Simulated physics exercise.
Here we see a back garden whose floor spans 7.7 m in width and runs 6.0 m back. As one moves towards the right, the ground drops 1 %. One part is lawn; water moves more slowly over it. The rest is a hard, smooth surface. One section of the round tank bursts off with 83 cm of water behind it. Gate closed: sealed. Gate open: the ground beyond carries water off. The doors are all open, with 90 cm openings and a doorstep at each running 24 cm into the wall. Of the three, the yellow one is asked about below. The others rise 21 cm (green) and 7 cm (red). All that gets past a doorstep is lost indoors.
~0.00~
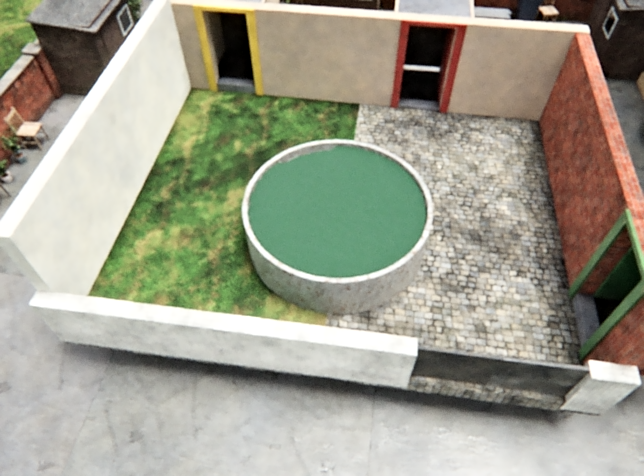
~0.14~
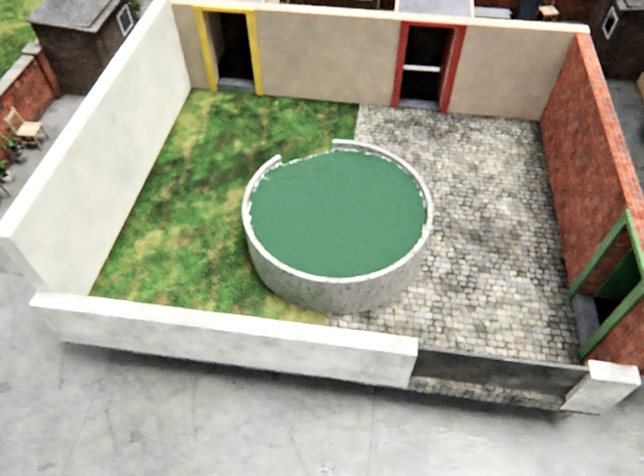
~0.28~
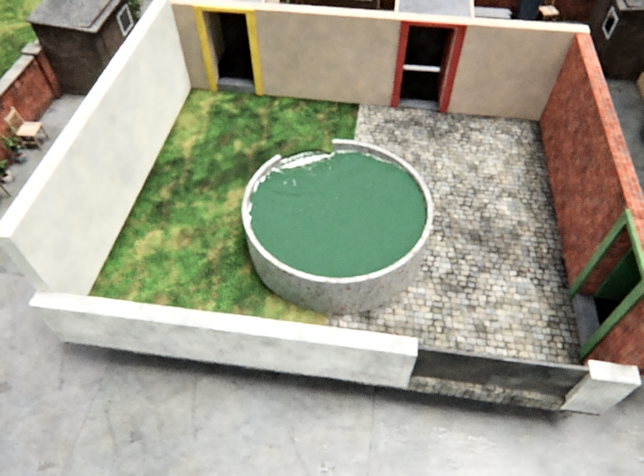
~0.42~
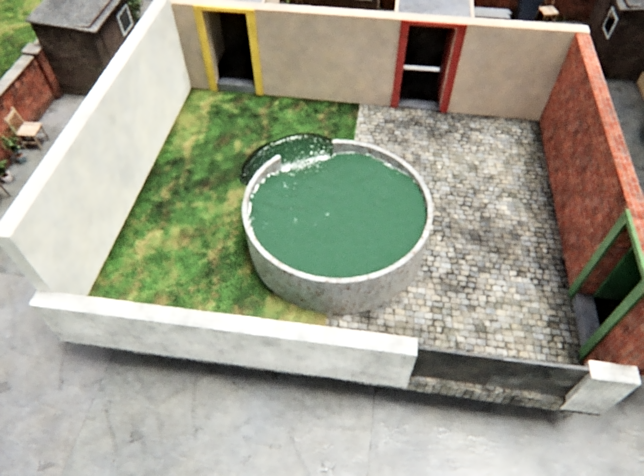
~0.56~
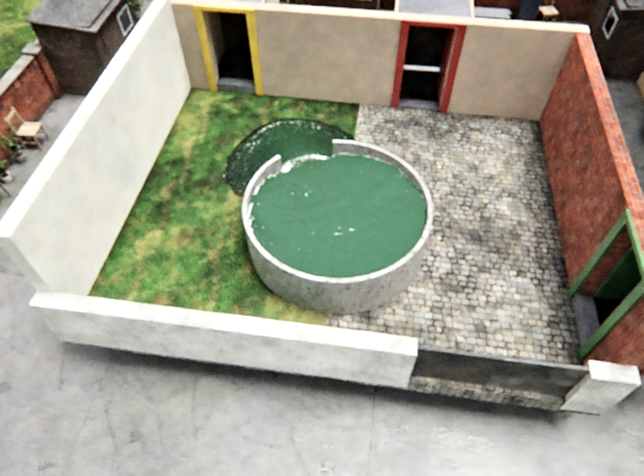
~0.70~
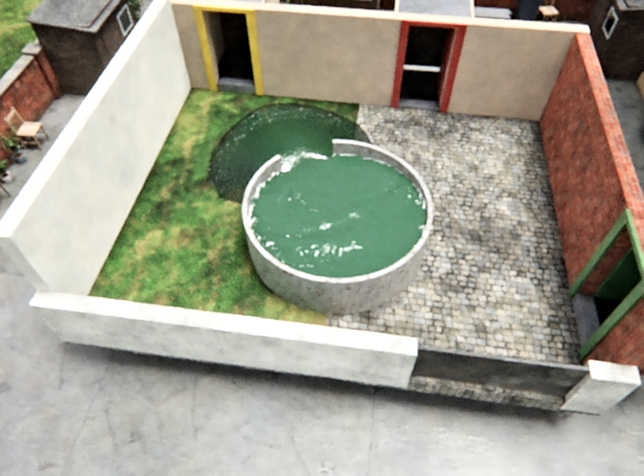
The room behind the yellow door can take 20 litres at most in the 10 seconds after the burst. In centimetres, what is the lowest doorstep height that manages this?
27 cm.
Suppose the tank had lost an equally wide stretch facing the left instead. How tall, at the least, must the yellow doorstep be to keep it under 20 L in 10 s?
About 17 cm.
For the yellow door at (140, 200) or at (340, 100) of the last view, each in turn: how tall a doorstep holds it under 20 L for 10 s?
About 8.5 cm, then about 23 cm.
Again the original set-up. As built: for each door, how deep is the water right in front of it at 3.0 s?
Depths, in cm - green: 0, yellow: 33, red: 8.
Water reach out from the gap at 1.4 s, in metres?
3.6 m.
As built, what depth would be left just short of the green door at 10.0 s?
It comes to about 10.0 centimetres deep.
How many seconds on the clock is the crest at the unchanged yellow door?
It peaks around 3.2 s.
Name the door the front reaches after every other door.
Last door: Green.
After 1.4 s water covers 25 % of the floor, deepest (48 cm) near (298, 182); 22 cm at the yellow door, 0 litres in over its 19 cm doorstep.
After 3.0 s water covers 45 % of the floor, deepest (38 cm) near (207, 90); 33 cm at the yellow door, 34 litres in over its 19 cm doorstep.
After 10.0 s water covers 100 % of the floor, deepest (18 cm) near (567, 386); 14 cm at the yellow door, 106 litres in over its 19 cm doorstep.
At the yellow door as built, the water arrived by 1.1 s and peaked near 33 cm at 3.2 s.
Run again over the same 10 s with other heights there, 59 litres in over 22 cm, 9 litres over 30 cm. The limit of 20 litres is kept from about 27 cm up.
